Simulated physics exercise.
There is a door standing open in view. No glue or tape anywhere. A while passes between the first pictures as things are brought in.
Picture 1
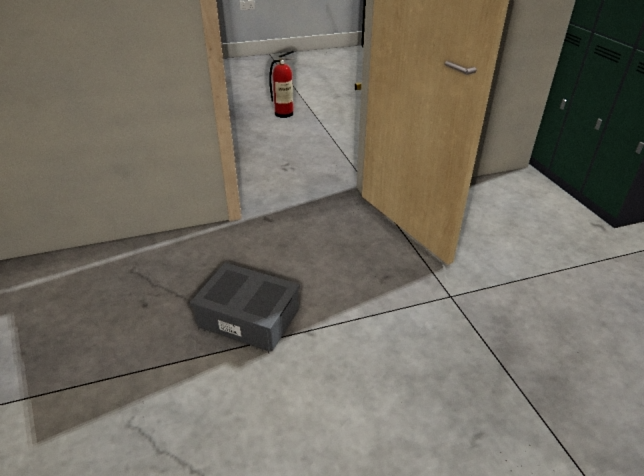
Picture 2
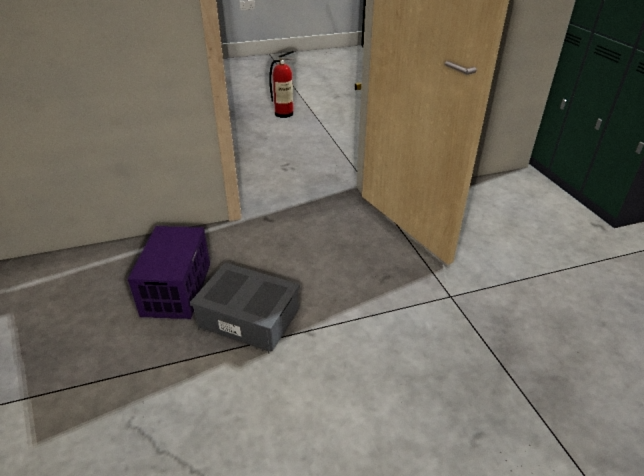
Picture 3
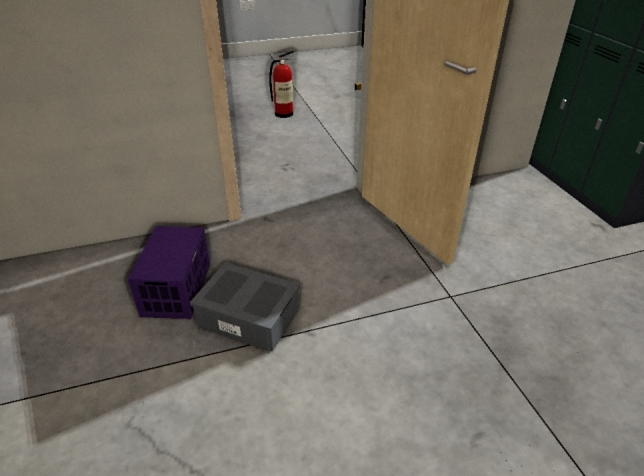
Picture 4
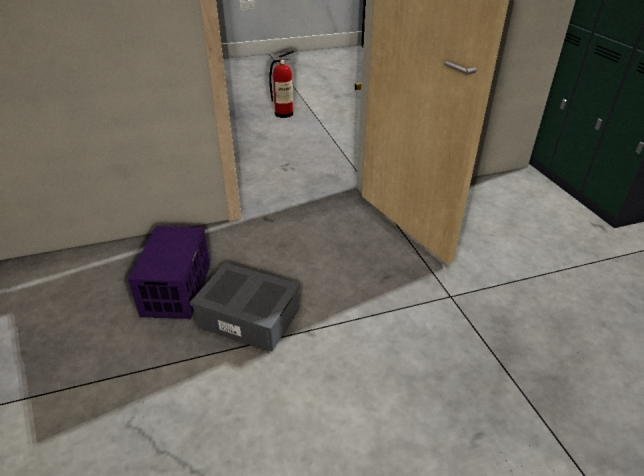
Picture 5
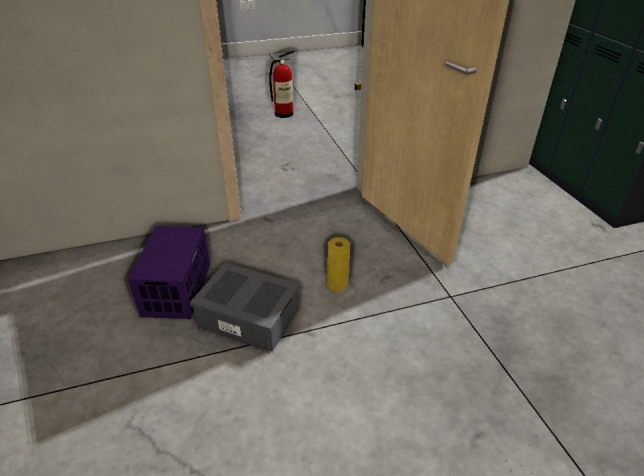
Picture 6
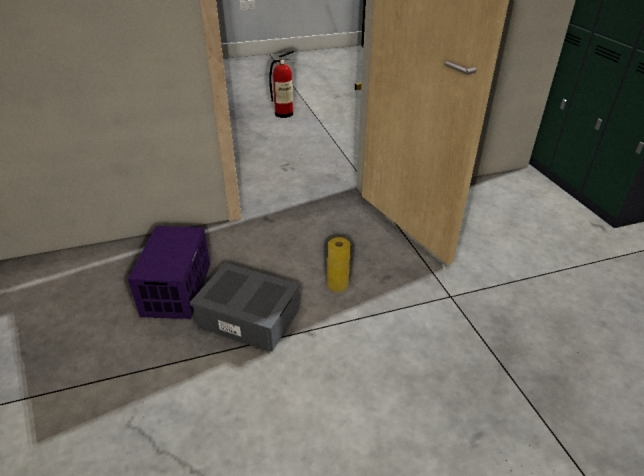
In the video, a grey tote sits on the floor before a wide-open door; a purple crate appears to its left, then a yellow roll appears to its right, while the door stays still.
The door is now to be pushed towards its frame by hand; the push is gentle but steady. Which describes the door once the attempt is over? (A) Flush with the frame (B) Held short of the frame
Flush with the frame.
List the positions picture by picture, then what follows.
Door wide open and still, in the first frame.
Door wide open and still; purple crate (173, 271); grey tote (248, 306), in the second frame.
Door wide open and still; purple crate (173, 271); grey tote (248, 306), in the third frame.
Door wide open and still; purple crate (173, 271); grey tote (248, 306), in the fourth frame.
Door wide open and still; purple crate (173, 271); grey tote (248, 306), in the fifth frame.
Door wide open and still; yellow roll (338, 265); purple crate (173, 271), in the sixth frame.
Then, 0.90 s later than the last frame, door at 86°.
Then, 1.50 s later than the last frame, door at 61°.
Then, 2.00 s later than the last frame, door at 39°; yellow roll moved a little near (332, 266).
Then, 2.60 s later than the last frame, door at 12°; yellow roll moved a little near (332, 266).
When it is over, door at 0°; all 3 as before. End places, in pixels of the last picture, yellow roll near (332, 266).
